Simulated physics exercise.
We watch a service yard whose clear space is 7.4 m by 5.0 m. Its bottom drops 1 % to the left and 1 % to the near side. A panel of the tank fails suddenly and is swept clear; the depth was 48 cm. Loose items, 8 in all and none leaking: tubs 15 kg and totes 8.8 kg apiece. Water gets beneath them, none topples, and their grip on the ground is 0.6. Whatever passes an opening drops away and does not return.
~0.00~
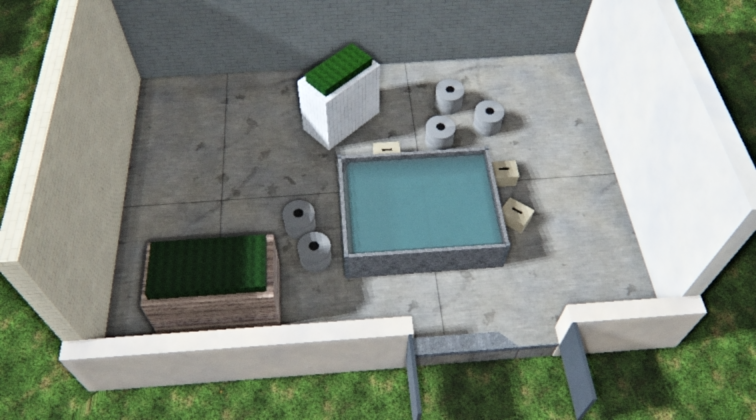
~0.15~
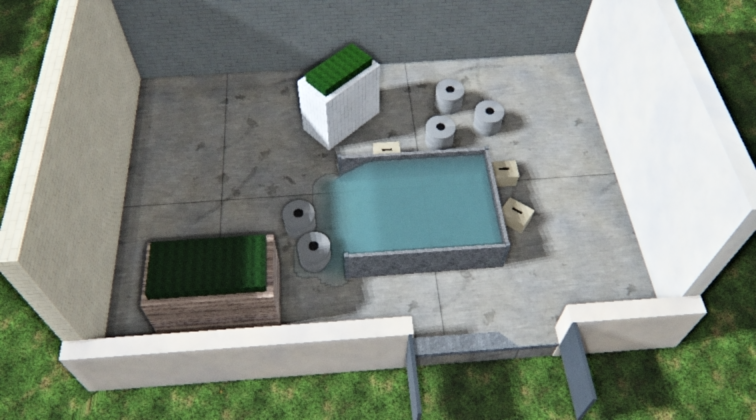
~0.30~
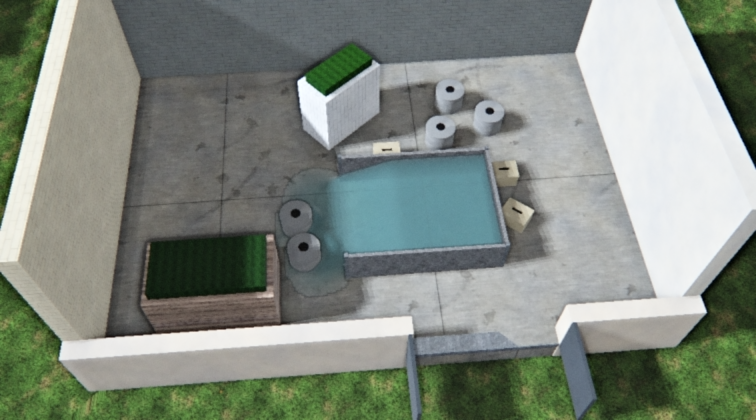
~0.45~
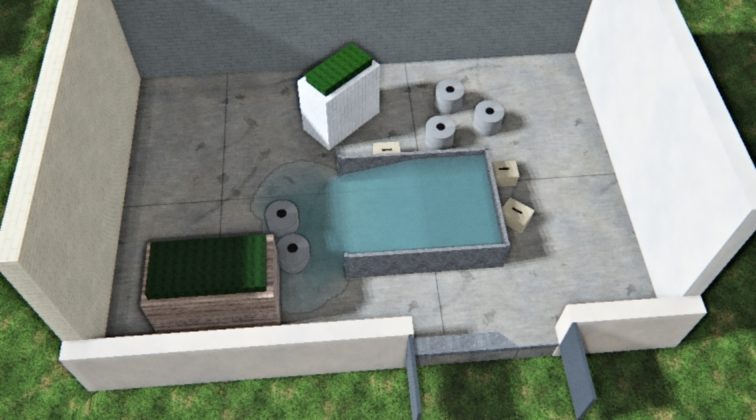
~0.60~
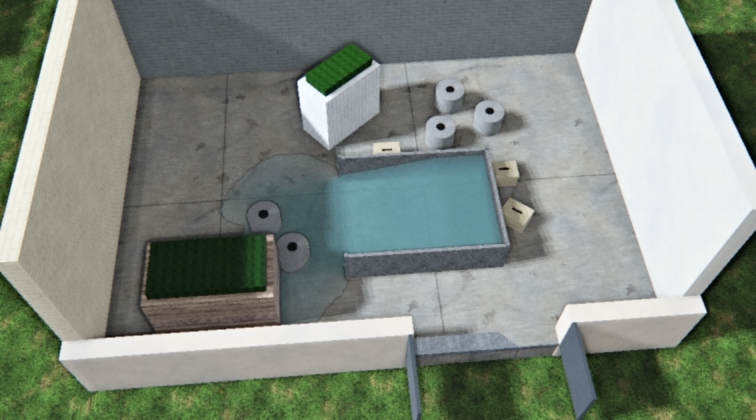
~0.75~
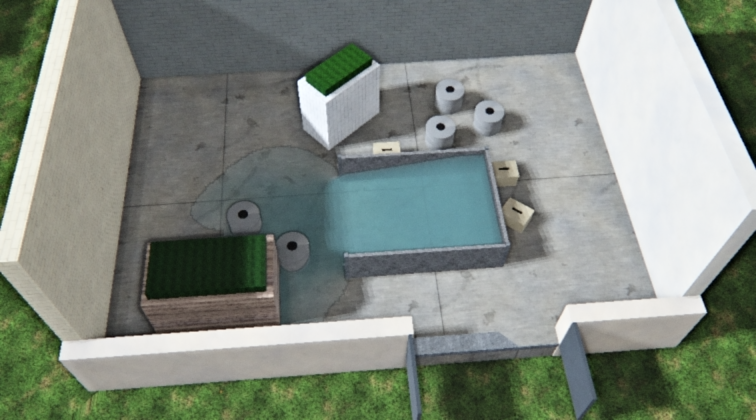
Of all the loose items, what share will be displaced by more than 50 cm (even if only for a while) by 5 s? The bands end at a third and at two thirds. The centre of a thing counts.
It is under a third.
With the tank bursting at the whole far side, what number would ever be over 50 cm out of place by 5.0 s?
Then 4.
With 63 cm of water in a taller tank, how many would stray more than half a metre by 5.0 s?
In that case 2 of them.
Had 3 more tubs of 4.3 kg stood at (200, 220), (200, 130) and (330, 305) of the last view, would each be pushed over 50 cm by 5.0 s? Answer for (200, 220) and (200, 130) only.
In turn: More, over.
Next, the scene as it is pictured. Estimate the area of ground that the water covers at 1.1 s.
Roughly 10.5 m2.
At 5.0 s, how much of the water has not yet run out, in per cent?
Some 100 per cent remains.
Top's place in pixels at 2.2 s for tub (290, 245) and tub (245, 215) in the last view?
Near (192, 237) and (135, 211).
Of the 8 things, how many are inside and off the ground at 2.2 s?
At that moment 2.
After 1.1 s 1 of 8 are over 50 cm from their spots; 1 afloat.
After 2.2 s 2 of 8 are over 50 cm from their spots; 2 afloat.
After 3.5 s 2 of 8 are over 50 cm from their spots; 2 afloat.
After 5.0 s 2 of 8 are over 50 cm from their spots, and 2 have been at some point; 2 afloat.
